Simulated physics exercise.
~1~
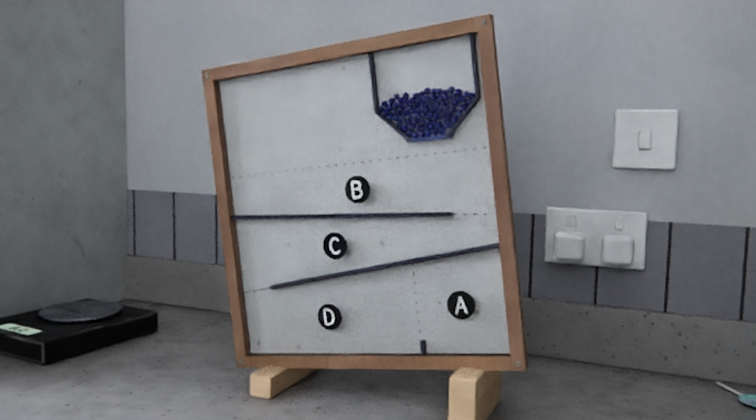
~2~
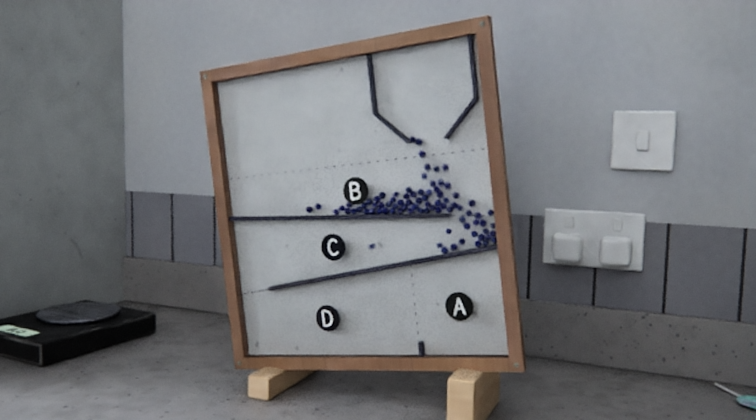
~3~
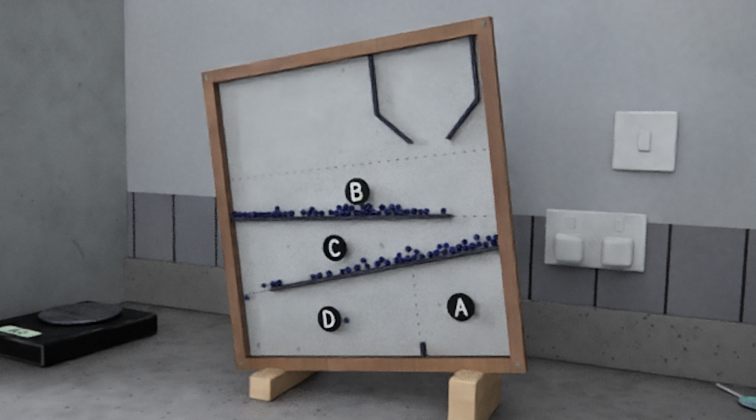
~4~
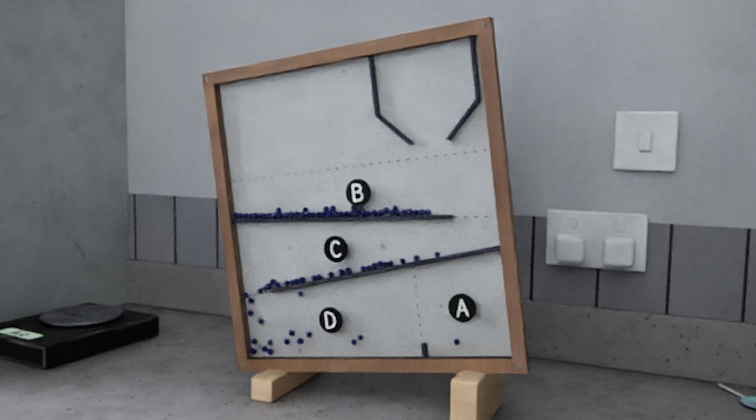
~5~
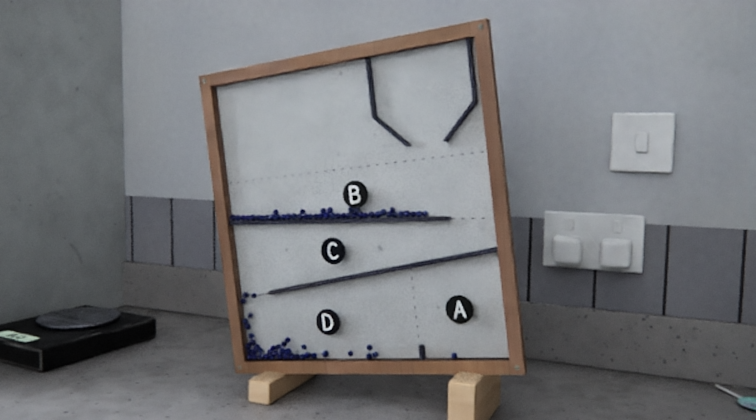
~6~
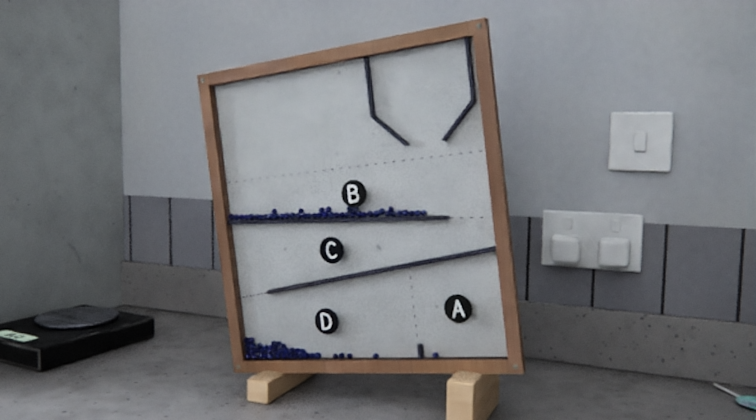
On a grey countertop, dark blue beads dropping from a hopper in a framed case, spreading along shelves, settling mostly in B and D.
